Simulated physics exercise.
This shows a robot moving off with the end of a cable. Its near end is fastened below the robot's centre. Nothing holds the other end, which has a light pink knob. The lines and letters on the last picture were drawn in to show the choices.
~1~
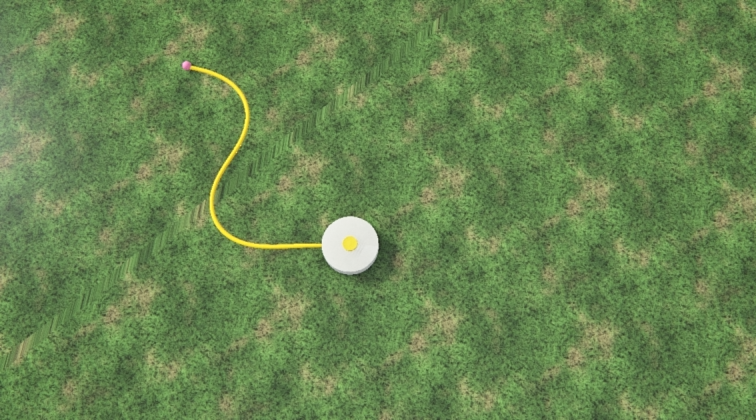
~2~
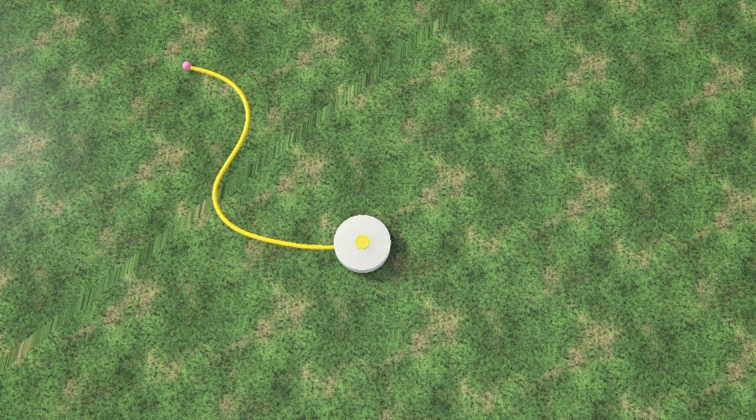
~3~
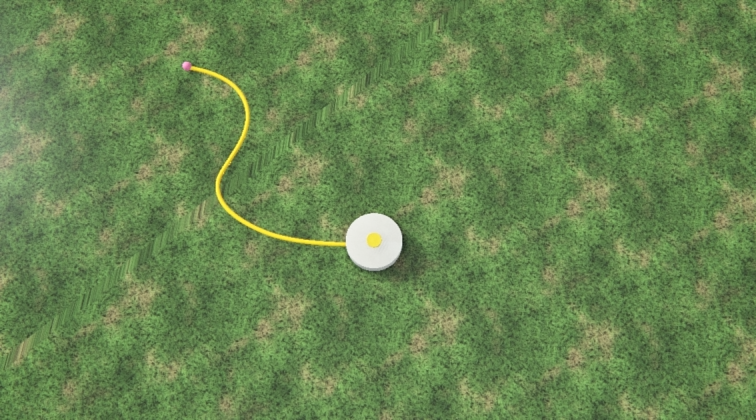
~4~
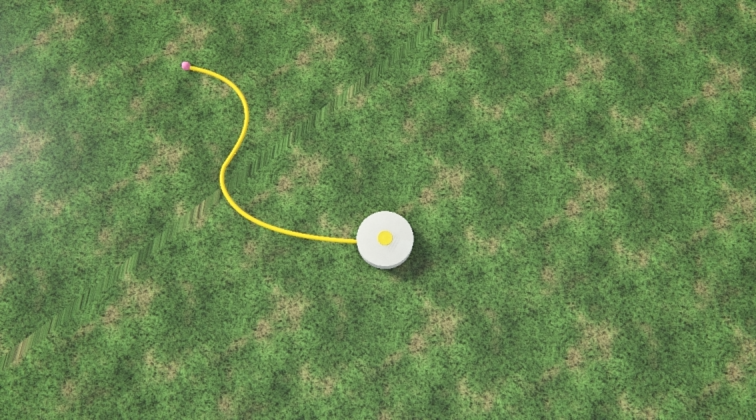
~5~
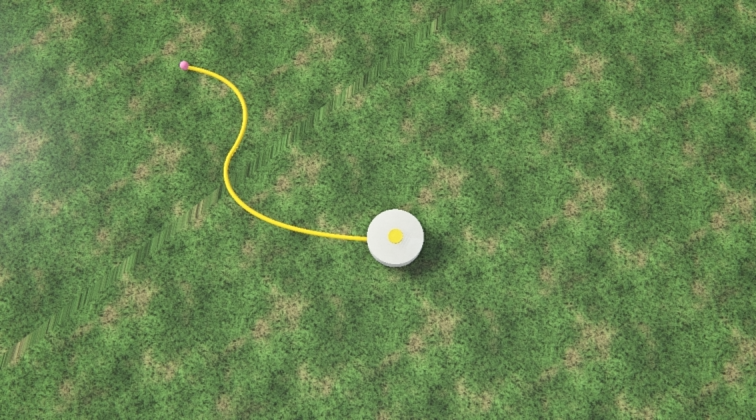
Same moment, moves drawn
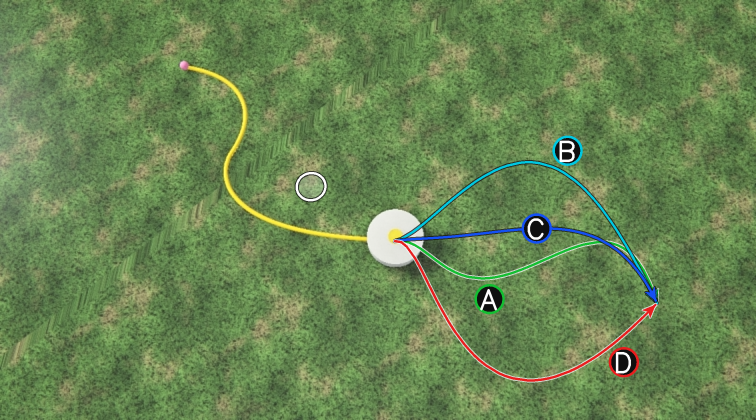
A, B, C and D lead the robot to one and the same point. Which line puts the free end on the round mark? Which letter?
The end stops on the ring with D.
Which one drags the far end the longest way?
Route D.
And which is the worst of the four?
B.
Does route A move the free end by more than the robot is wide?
Yes.
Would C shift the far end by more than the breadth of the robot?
Yes.
On the marked copy, A from (395, 241) via (534, 264) to (657, 303); B from (395, 241) via (539, 163) to (657, 303); C from (395, 241) via (537, 229) to (656, 301); D from (395, 241) via (506, 376) to (655, 305); the ring at (311, 187).
With D. Early on, robot (469, 347), middle of the cable (334, 210), free end (221, 92).
Further on, robot (592, 361), middle of the cable (409, 273), free end (280, 155).
At the end, robot (662, 302), middle of the cable (464, 279), free end (311, 185); the free end is on the ring.
As for the rest, A leaves the free end at (315, 157); B leaves the free end at (335, 127); C leaves the free end at (321, 146).
